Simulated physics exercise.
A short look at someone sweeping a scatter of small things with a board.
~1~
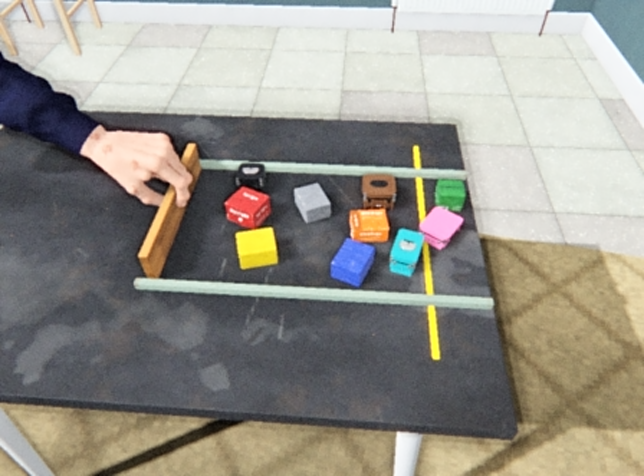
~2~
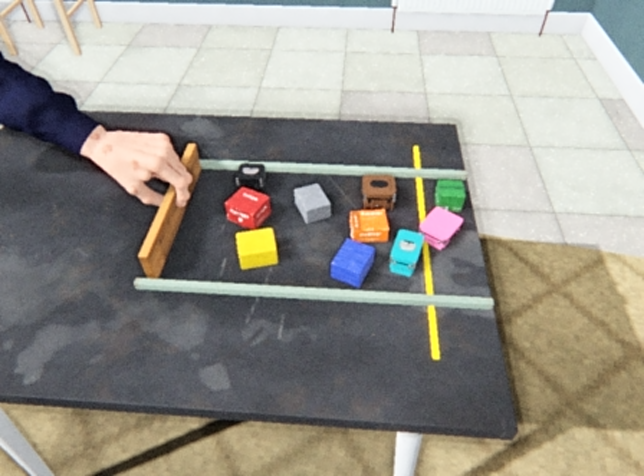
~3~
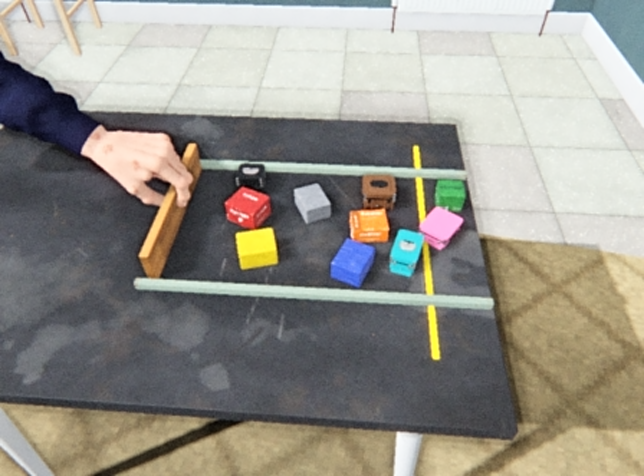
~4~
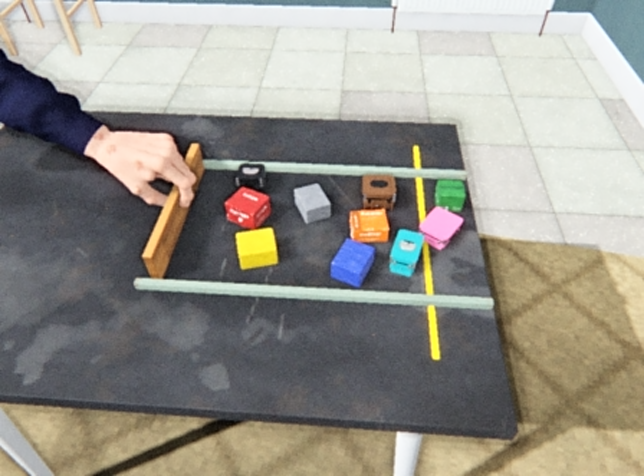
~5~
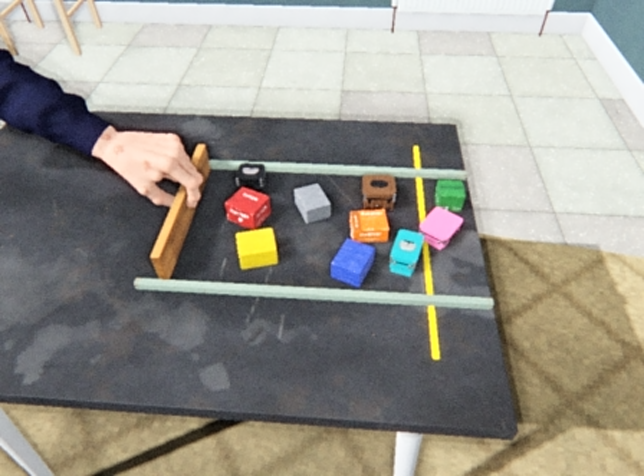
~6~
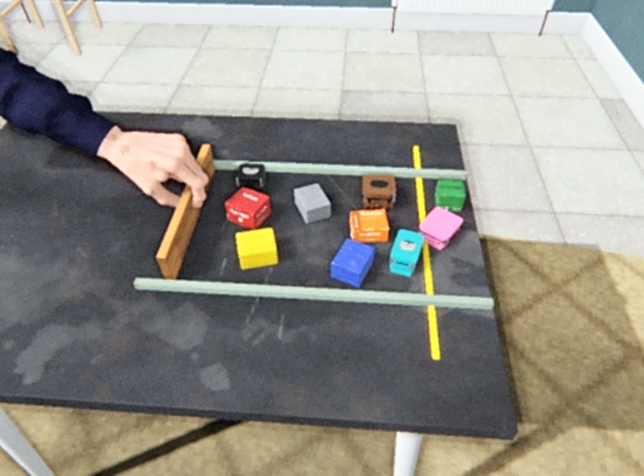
A wooden board held by a hand slides slightly right toward the scattered colourful blocks.
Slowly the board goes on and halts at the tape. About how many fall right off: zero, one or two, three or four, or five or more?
In the end the number that fall off is three or four.
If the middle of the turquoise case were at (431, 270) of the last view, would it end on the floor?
Then it is lost.
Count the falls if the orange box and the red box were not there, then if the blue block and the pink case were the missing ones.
Fallen: 2, and 2 in the other try.
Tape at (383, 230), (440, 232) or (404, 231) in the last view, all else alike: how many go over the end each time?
In that order 1, 6 and 1.
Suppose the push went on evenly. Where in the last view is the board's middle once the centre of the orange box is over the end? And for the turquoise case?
About (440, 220), and (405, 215) for the other.
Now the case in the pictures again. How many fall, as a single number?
Fallen: 4.
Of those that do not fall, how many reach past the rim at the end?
The number is 3.
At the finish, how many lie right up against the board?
The number is 3.
Soon after, none off yet; green box at rest near (450, 196); pink case at rest near (440, 229); turquoise case at rest near (406, 253).
In the end, the number that fall off is three or four; gone, brown case, turquoise case, pink case and green box.
